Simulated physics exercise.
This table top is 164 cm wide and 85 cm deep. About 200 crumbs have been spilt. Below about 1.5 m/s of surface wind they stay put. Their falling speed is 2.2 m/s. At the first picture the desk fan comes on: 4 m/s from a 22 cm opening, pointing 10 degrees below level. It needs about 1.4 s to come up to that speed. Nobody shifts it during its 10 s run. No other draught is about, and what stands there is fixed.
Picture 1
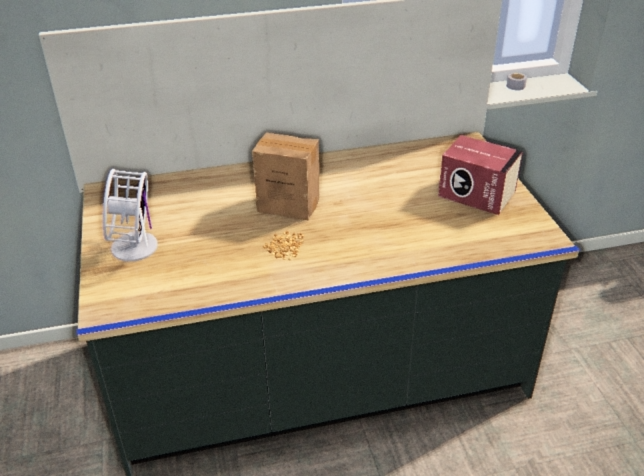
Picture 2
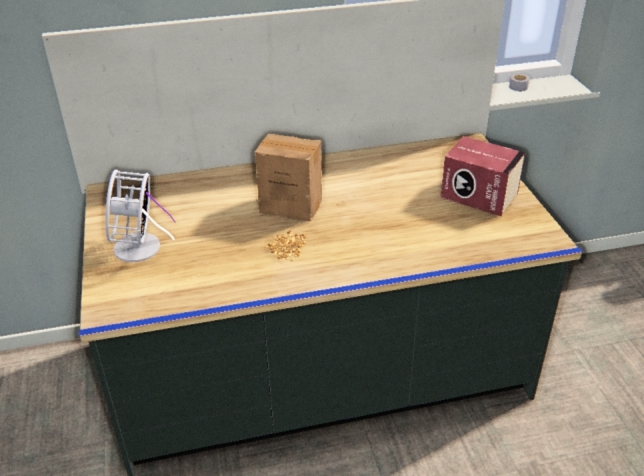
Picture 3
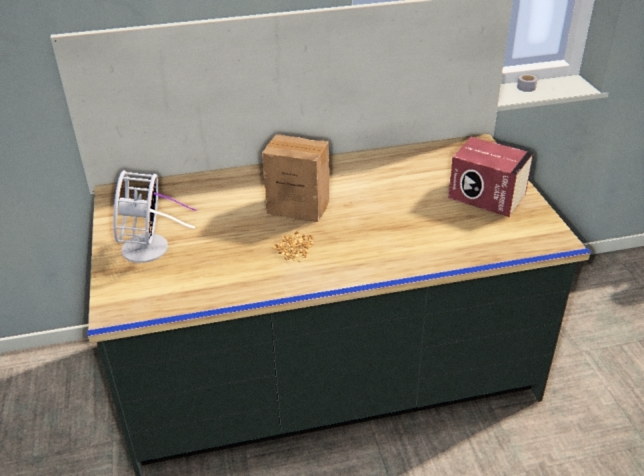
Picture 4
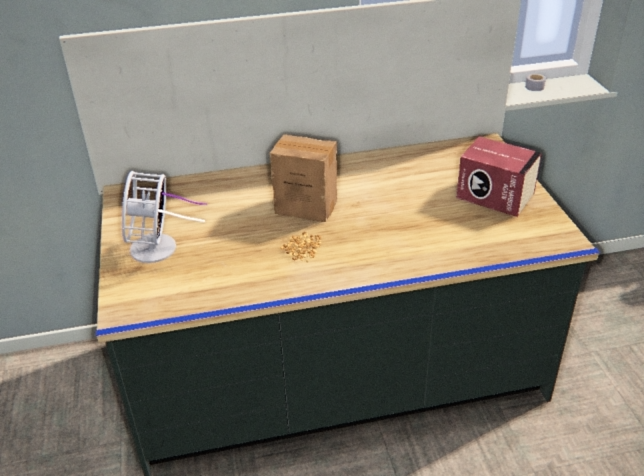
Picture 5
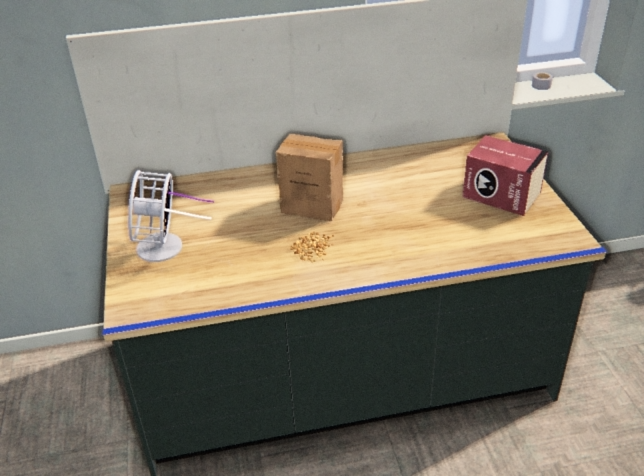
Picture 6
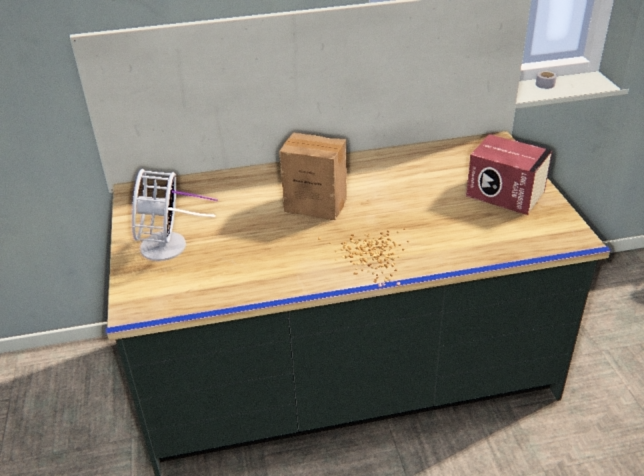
On a wooden table top, a small fan runs and crumbs scatter rightward toward the blue edge.
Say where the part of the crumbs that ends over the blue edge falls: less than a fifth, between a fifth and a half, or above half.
Of the crumbs, over half end over the blue edge.
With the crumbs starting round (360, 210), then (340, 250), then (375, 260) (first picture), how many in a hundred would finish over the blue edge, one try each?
In that order: 0 %, 80 %, 100 %.
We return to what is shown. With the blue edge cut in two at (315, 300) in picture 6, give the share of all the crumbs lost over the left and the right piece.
Some 0 % left, 80 % right.
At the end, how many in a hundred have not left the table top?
Some 1 per cent.
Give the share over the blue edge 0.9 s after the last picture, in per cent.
Some 80 per cent.
Then, 0.9 s after the last picture the count stands so, 81 % are over the blue edge.
Then, 2.1 s after the last picture the count stands so, 81 % are over the blue edge.
Then, 4.4 s after the last picture the count stands so, 81 % are over the blue edge.
Then, 8.9 s after the last picture, at the end, 81 % are over the blue edge.
